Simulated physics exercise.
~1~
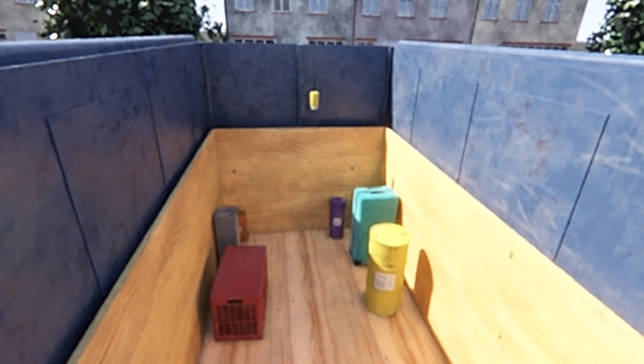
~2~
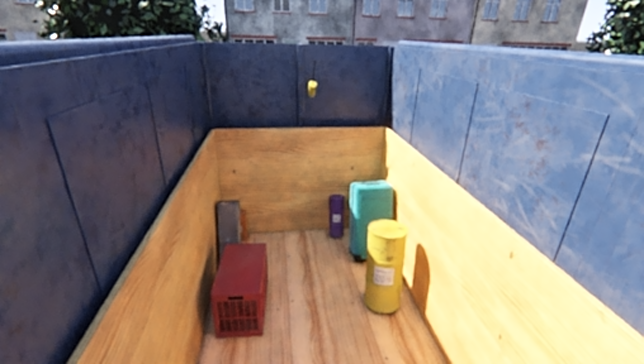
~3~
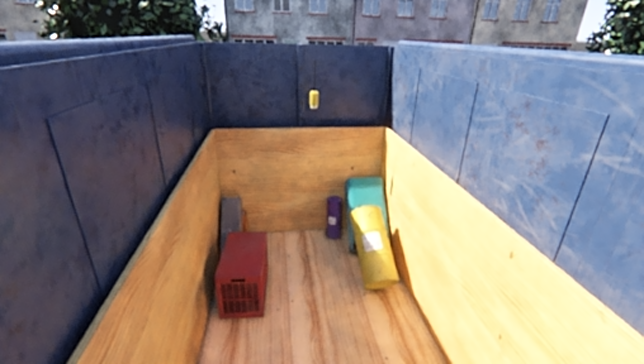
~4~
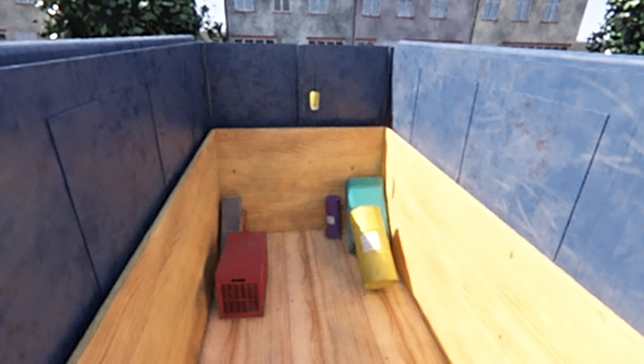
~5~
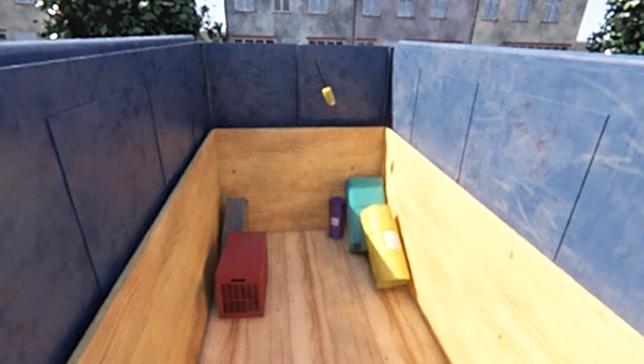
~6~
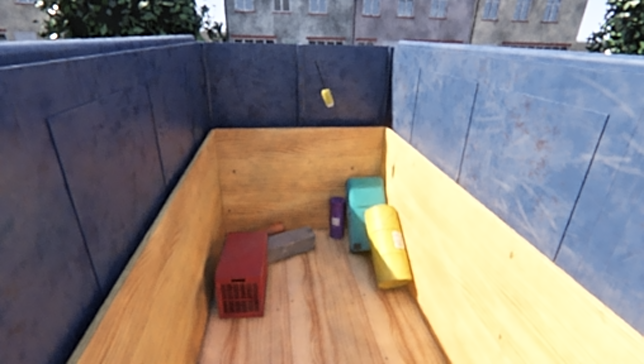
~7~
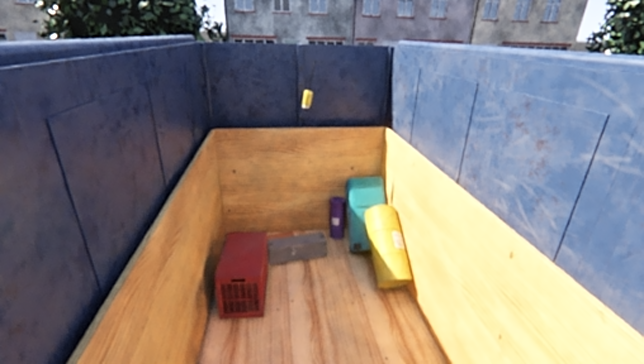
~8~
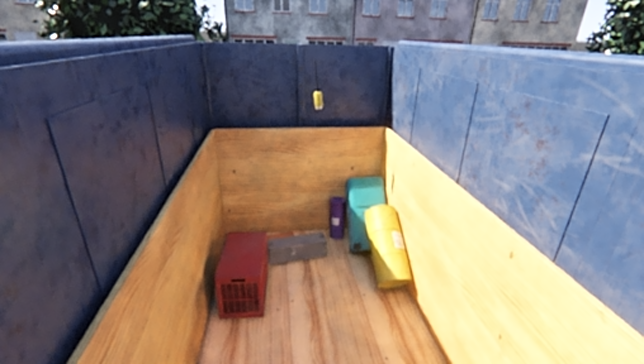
The yellow drum tips against the right wall, then the grey box topples onto its side.
